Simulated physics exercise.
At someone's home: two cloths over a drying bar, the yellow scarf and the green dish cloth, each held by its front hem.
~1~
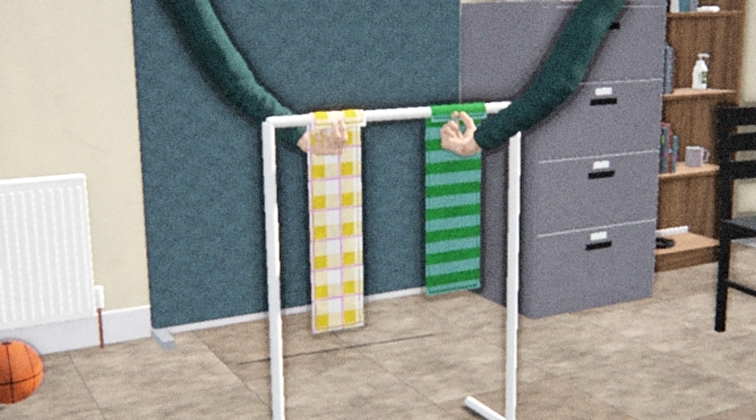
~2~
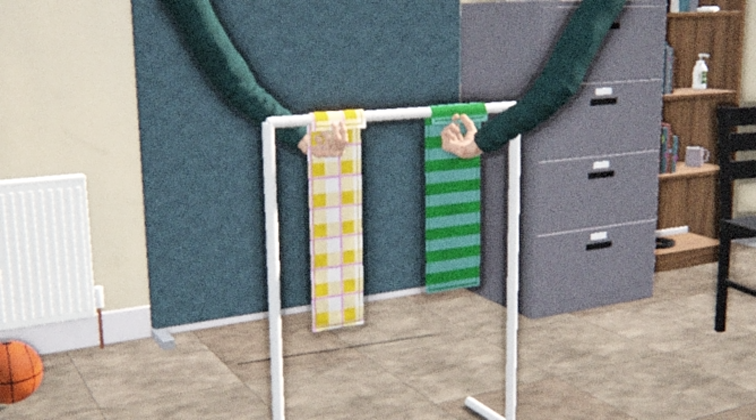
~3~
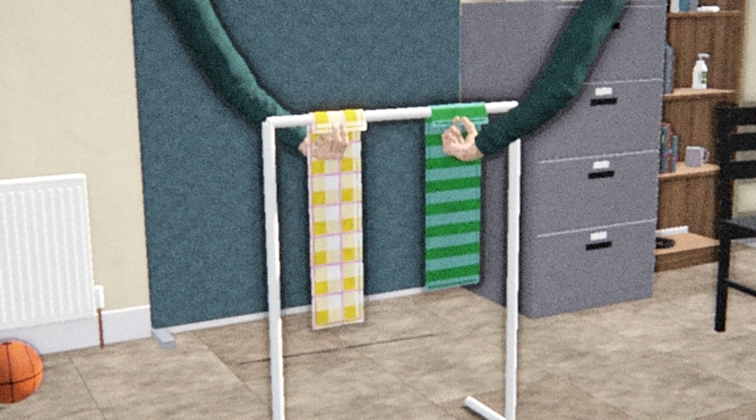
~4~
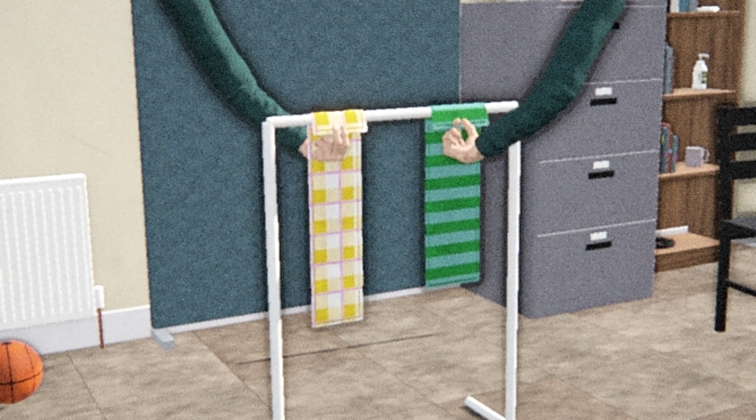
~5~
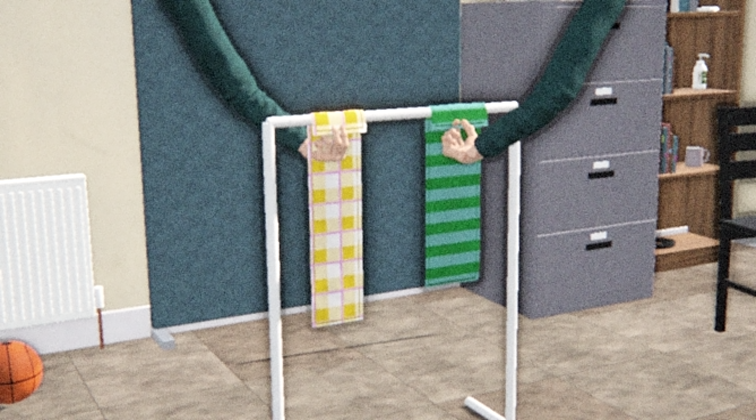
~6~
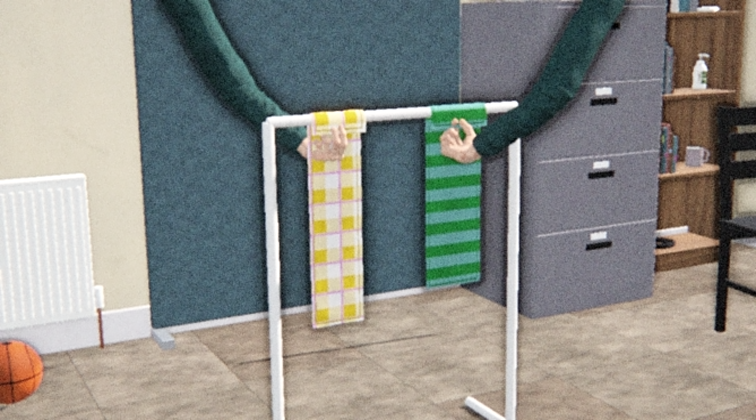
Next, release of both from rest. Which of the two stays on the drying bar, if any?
In the end the yellow scarf drops, the green dish cloth drops.
Then, 0.36 s past the final frame, scarf clear of the rail and dropping near (338, 302); dish cloth clear of the rail and dropping near (453, 238).
Then, 0.60 s past the final frame, scarf in a heap on the floor; dish cloth clear of the rail and dropping.
When it is over, scarf in a heap on the floor; dish cloth in a heap on the floor. The yellow scarf slides off and the green dish cloth slips to the floor.
